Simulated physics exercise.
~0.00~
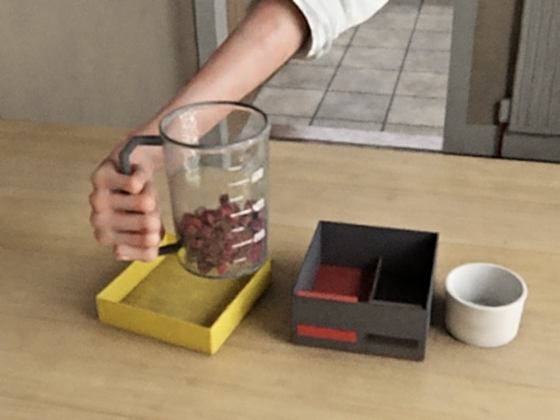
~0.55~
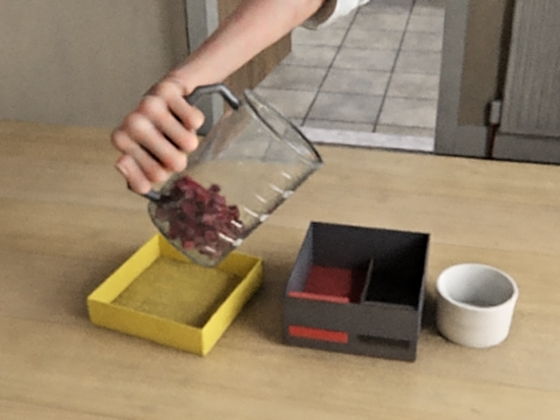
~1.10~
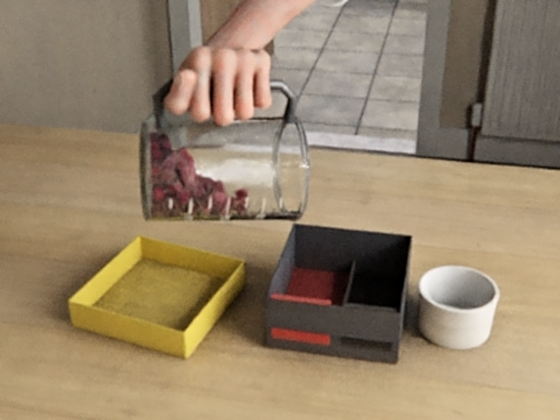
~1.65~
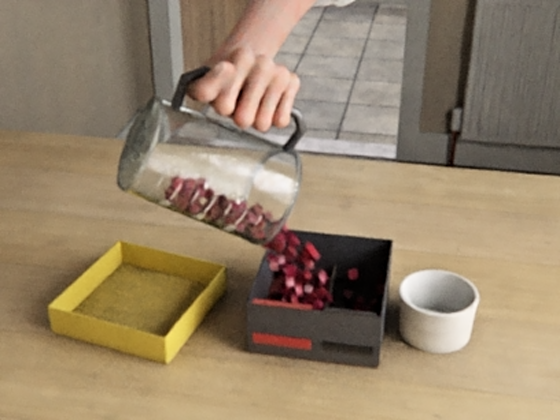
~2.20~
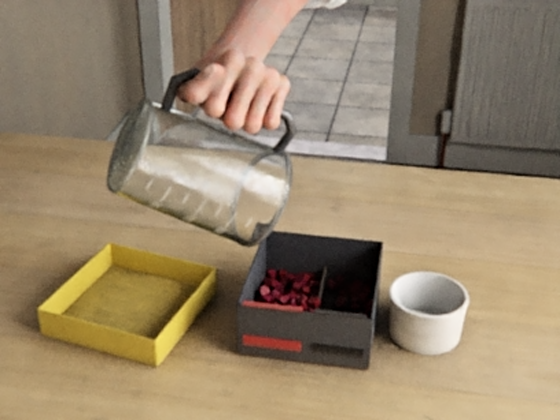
Hand tipping a clear jug of dark red cubes into a divided black tin, most landing in the red section, emptying it.
